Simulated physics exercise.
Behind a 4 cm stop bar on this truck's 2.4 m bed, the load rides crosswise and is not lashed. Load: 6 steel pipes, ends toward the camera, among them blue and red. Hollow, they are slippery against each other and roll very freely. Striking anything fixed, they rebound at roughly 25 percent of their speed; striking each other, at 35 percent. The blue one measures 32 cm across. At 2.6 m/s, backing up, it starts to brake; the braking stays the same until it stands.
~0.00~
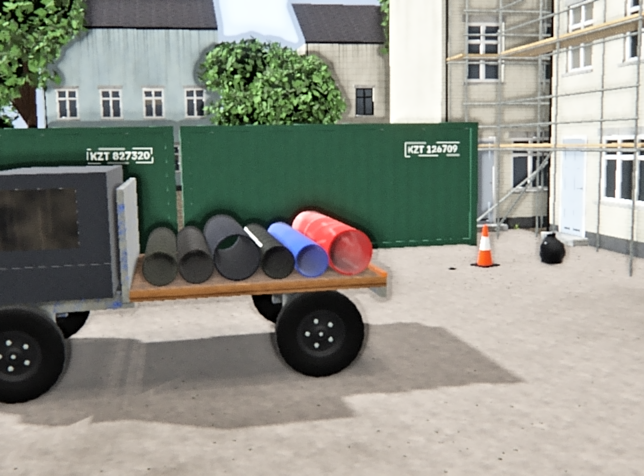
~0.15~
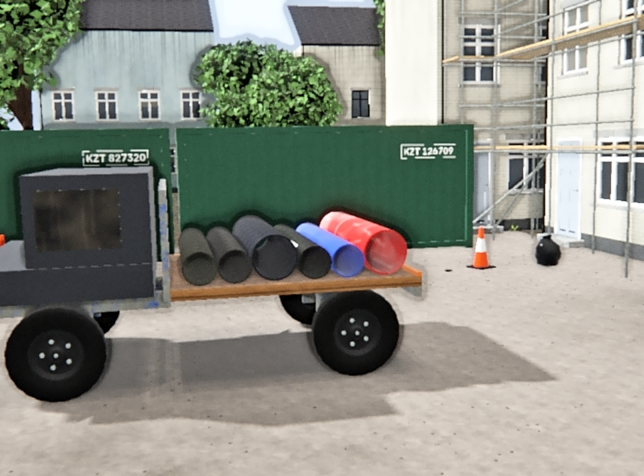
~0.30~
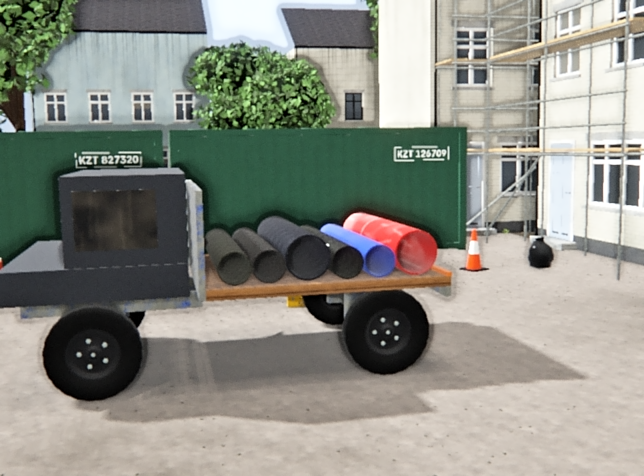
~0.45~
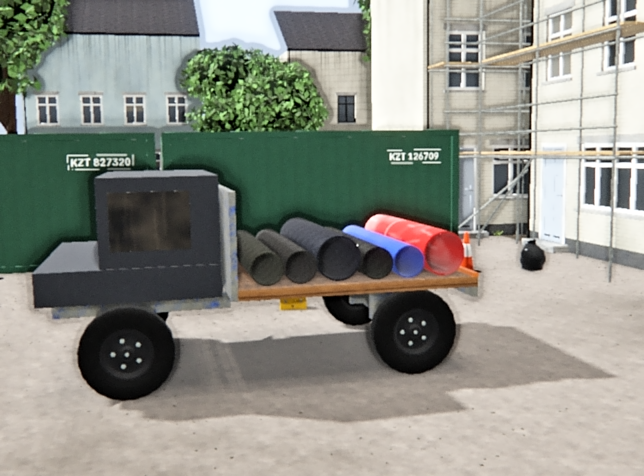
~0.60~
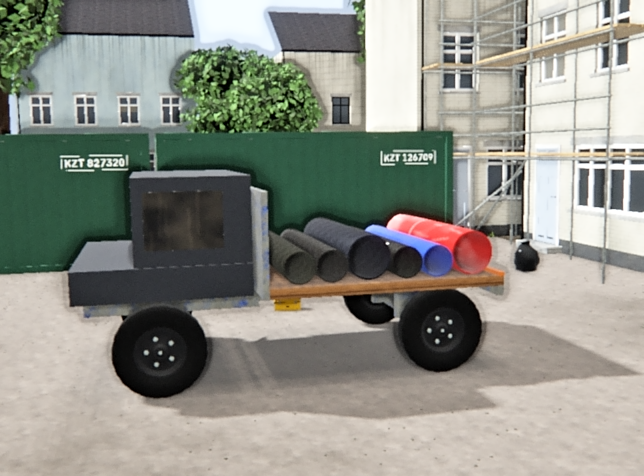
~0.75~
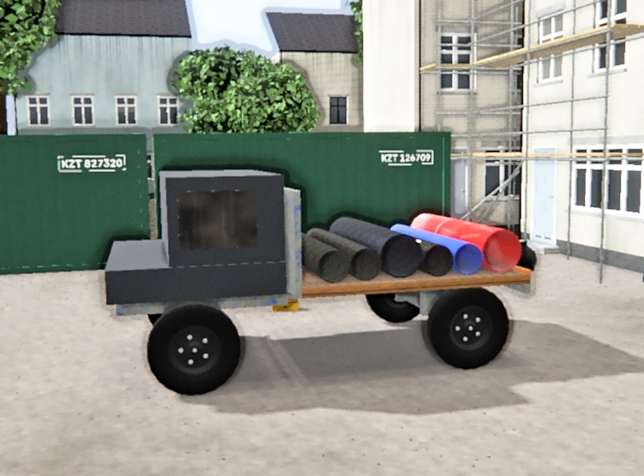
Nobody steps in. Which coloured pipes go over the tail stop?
At the end, I expect the blue to stay aboard, I expect the red to stay aboard.
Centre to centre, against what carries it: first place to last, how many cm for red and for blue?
Net displacement for red is 15, for blue it is 15.
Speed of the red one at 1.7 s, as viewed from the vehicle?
0.0 m/s, roughly.
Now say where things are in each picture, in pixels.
In the first picture, blue (312, 261), red (350, 252); tail bar at (384, 274); speed 2.6 m/s; 6 of the 6 make up the bottom layer on the bed.
In the second picture, blue (348, 261), red (386, 252); tail bar at (419, 274); speed 2.5 m/s.
In the third picture, blue (379, 261), red (416, 253); tail bar at (449, 274); speed 2.4 m/s.
In the fourth picture, blue (408, 261), red (444, 253); tail bar at (476, 275); speed 2.3 m/s.
In the fifth picture, blue (437, 260), red (472, 253); tail bar at (502, 274); speed 2.2 m/s.
In the sixth picture, blue (468, 259), red (502, 251); tail bar at (529, 272); speed 2.1 m/s.
Then, 1.7 s in, blue is on the bed, 50 cm from the bar; red is on the bed, 10 cm from the bar; 0 of 6 are off.
Then, 2.8 s in, still the same for blue, red; 0 of 6 are off.
Then, 4.2 s in, still the same for blue, red; 0 of 6 are off.
In the end (5.7 s), blue is on the bed, 50 cm from the bar; red is on the bed, 15 cm from the bar; 0 of 6 are off.
